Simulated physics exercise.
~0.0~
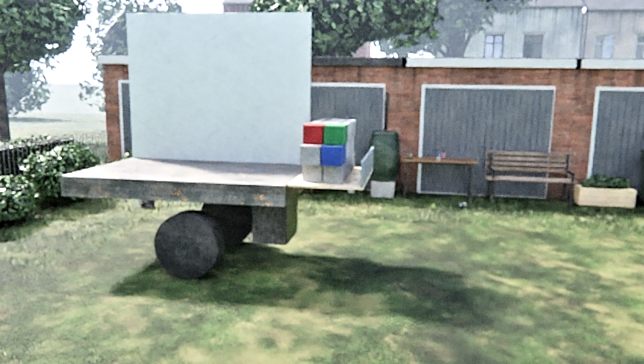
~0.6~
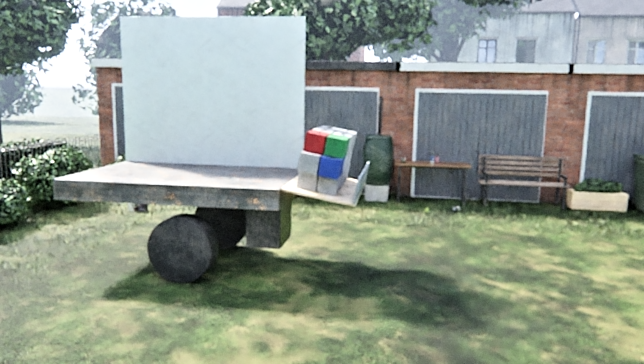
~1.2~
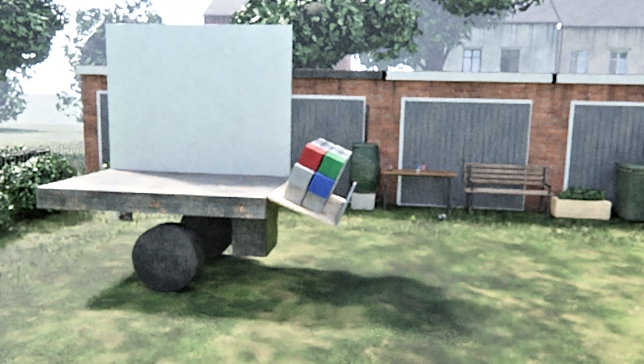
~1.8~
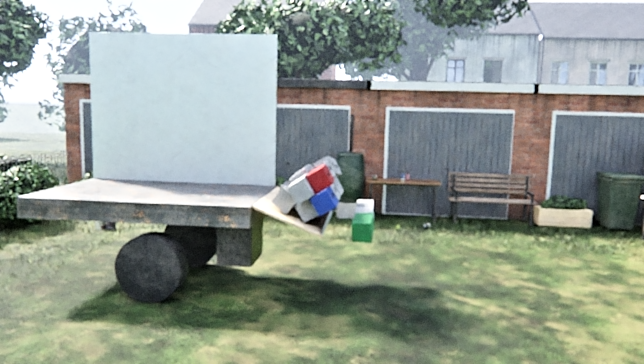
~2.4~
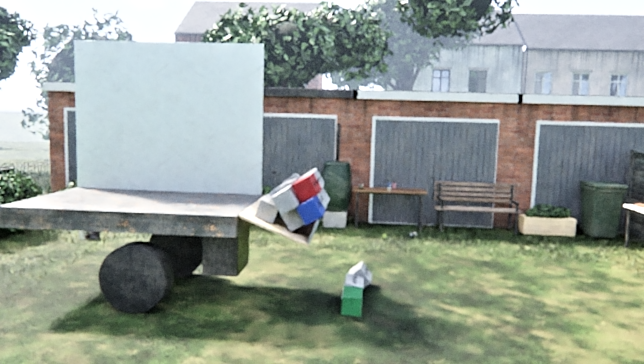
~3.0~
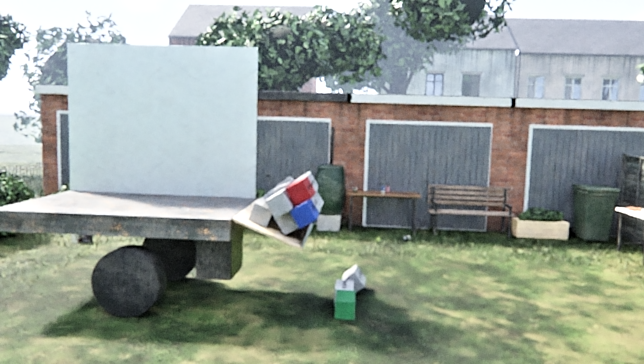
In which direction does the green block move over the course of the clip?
The green block moves down, dropping from the tilting platform to the grass below.
A small platform at the back of a flatbed lorry tilts down to the right, and its stack of grey and coloured blocks leans and tumbles. The green block drops to the grass with pale ones, while the red and blue blocks stay heaped on the sloping platform.
